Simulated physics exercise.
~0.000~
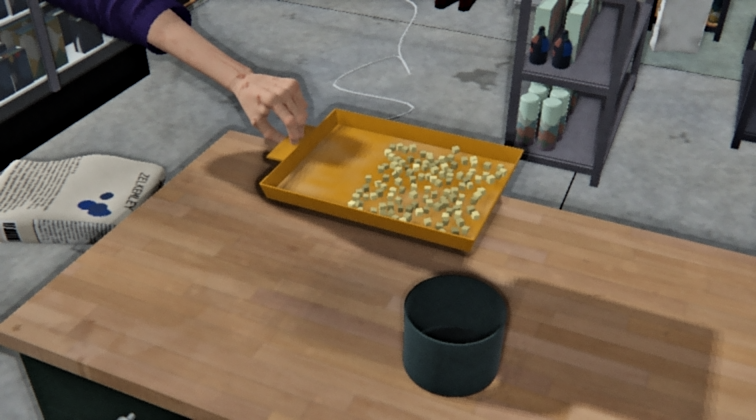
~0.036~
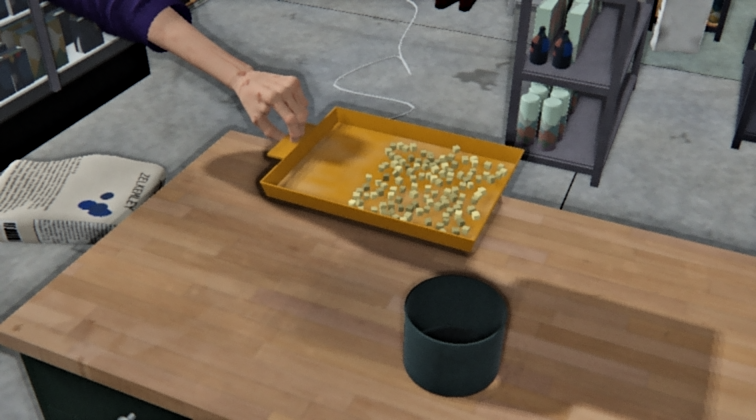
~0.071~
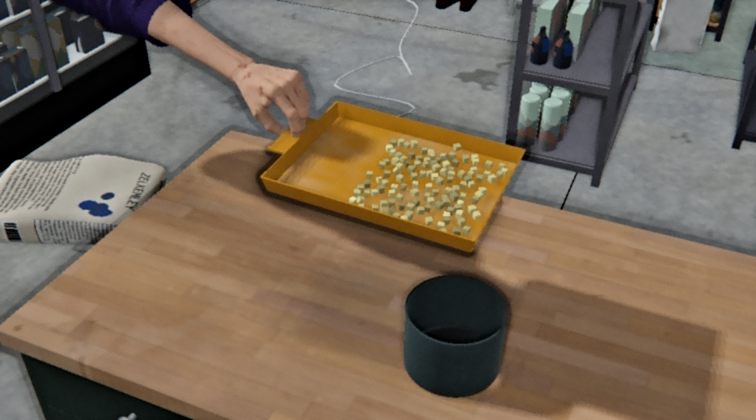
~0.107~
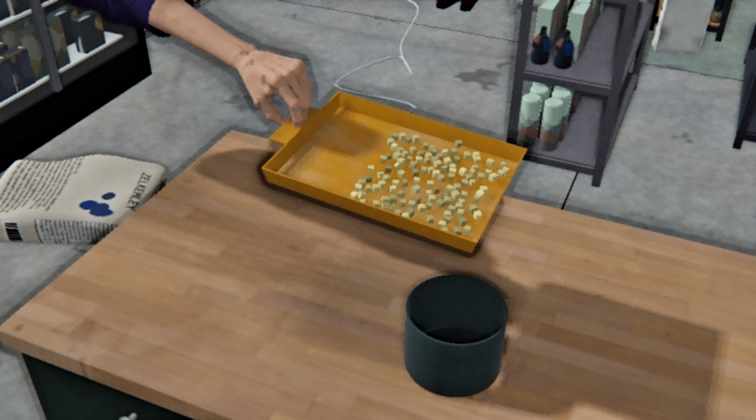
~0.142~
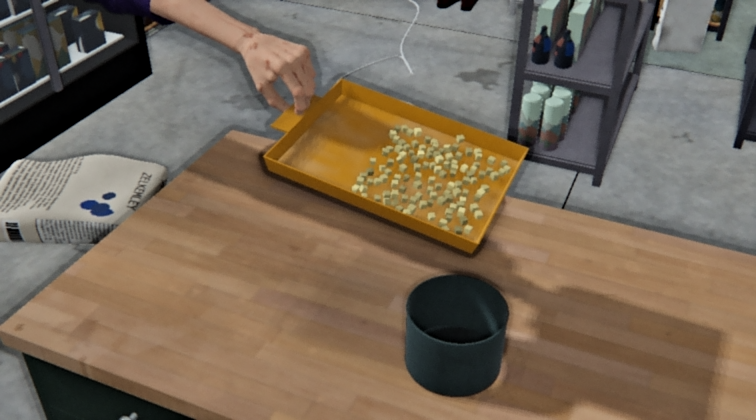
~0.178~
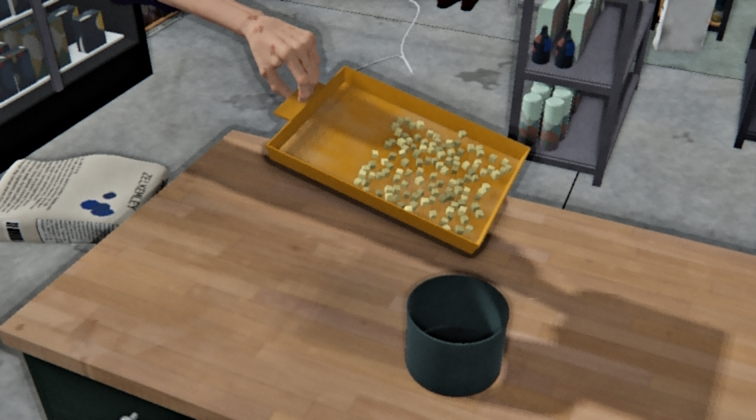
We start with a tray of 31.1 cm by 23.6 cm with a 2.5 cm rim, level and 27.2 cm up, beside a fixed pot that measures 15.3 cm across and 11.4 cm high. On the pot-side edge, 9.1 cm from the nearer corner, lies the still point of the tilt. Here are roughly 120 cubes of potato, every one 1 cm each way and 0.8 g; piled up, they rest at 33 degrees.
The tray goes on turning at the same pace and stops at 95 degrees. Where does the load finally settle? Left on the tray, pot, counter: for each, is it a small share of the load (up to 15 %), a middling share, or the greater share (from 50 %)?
Tray: A small share, pot: A small share, counter: The greater share.
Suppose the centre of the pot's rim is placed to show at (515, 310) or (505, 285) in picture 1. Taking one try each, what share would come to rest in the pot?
About 50 percent the first time and about 20 percent the second.
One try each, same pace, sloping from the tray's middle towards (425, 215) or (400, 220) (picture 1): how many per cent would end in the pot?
Some 60 and 65 per cent.
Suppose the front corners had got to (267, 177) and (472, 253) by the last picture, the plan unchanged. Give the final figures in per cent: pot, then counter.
Pot 65; counter 35.
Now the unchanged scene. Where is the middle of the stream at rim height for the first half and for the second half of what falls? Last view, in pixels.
Around (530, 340), then (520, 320).
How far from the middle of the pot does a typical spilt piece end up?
About 20 cm from the centre.
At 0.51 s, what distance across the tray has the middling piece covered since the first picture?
By then it sits near 4 cm from where it began.
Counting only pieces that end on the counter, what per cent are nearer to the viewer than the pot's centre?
I'd put it at around 60 per cent.
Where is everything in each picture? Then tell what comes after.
Tray tilt 0 degrees, front corners at (266, 183) and (471, 236); middle of the pieces at (428, 190); pot at (455, 308), in the first picture.
Tray tilt 1 degrees, front corners at (266, 181) and (471, 237); middle of the pieces at (428, 189), in the second picture.
Tray tilt 3 degrees, front corners at (267, 176) and (473, 237); middle of the pieces at (429, 187), in the third picture.
Tray tilt 6 degrees, front corners at (268, 167) and (474, 238), lowest corner right front; middle of the pieces at (430, 184), in the fourth picture.
Tray tilt 10 degrees, front corners at (270, 156) and (476, 239), lowest corner right front; middle of the pieces at (432, 180), in the fifth picture.
Tray tilt 14 degrees, front corners at (273, 144) and (477, 241), lowest corner right front; middle of the pieces at (433, 176); pot at (458, 308). Its pace works out near 120 degrees a second, in the sixth picture.
After 0.51 s, tilt 54 degrees; the tray holds 100 %, the pot 0 %.
After 0.73 s, tilt 80 degrees; the tray holds 80 %, the pot 0 %.
After 1.06 s, tilt 95 degrees; the tray holds 30 %, the pot 0 %.
In the end, at 2.7 s, tray 10 %, pot 0 %, counter 90 %.
